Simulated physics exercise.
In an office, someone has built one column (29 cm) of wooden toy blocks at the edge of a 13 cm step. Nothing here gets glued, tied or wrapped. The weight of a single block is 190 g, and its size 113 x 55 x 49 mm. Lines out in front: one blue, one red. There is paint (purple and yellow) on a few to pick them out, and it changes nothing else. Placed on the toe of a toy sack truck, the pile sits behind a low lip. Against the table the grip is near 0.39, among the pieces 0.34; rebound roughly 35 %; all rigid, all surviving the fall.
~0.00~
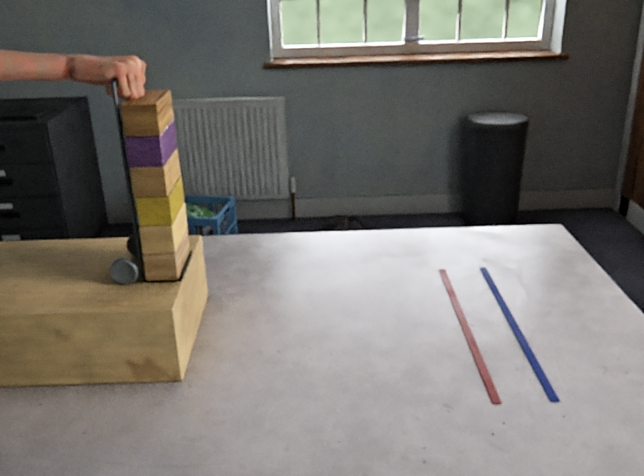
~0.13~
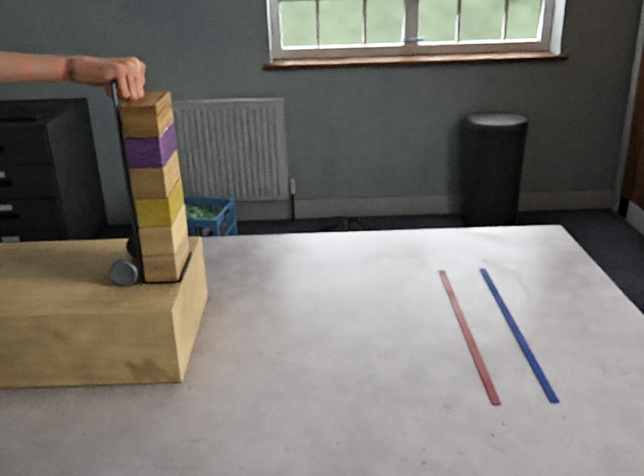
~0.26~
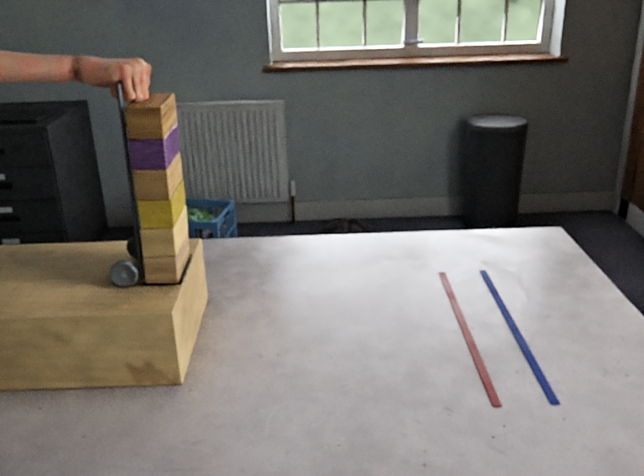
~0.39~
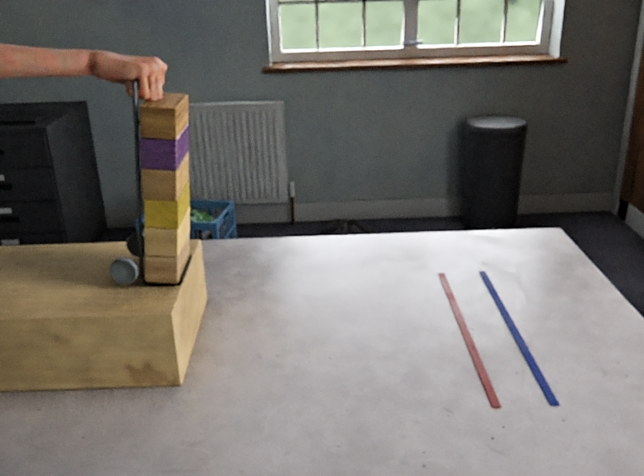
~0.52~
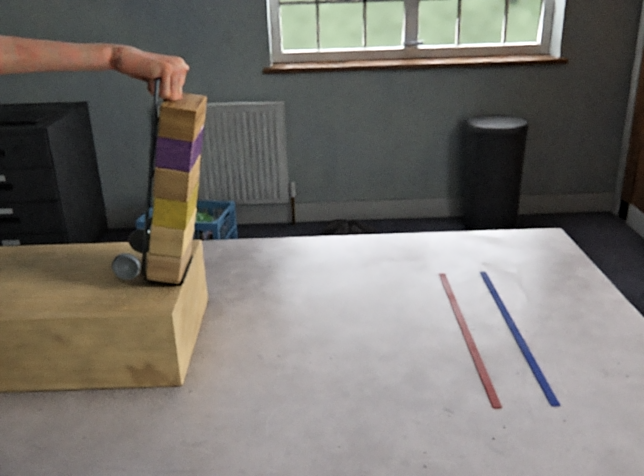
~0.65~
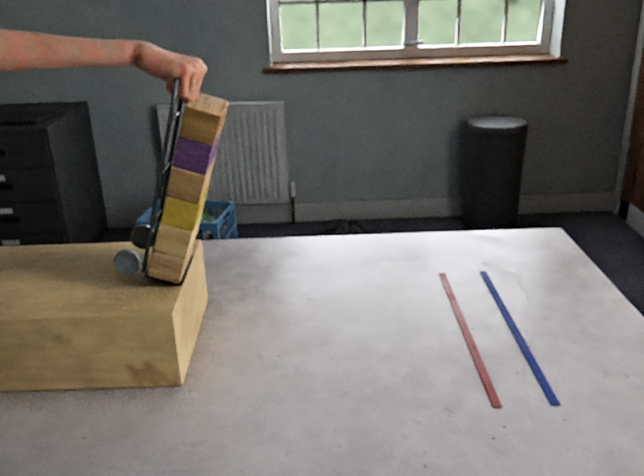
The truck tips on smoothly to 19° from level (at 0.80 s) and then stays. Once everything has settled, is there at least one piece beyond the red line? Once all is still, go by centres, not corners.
No.
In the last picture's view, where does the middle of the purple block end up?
At about (355, 320).
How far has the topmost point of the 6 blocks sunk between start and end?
I'd say it's about 38 cm lower than before.
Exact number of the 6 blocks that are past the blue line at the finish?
Number past the line: 0.
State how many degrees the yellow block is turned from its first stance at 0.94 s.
Something like 70°, more or less.
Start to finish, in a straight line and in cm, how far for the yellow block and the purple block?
For yellow it's roughly 30 cm, and for purple it's roughly 46 cm.
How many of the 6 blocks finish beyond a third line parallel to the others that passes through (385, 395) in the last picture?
Count: 1.
After 0.78 s, none of the 6 blocks past the red line, 6 disturbed; purple block 33° from how it stood, 20 mm lower; yellow block 33° from how it stood.
After 0.94 s, none of the 6 blocks past the red line, 6 disturbed; purple block 70° from how it stood, 15 cm lower; yellow block 69° from how it stood, 9 cm lower.
After 1.14 s, none of the 6 blocks past the red line, 6 disturbed; yellow block on its side; purple block 70° from how it stood, 31 cm lower.
In the end (1.9 s), none of the 6 blocks past the red line, 6 disturbed; purple block on its side; yellow block on its side. The farthest middle lies 11 cm short of that line. From the last view, middles, purple block near (355, 321), yellow block near (289, 323).
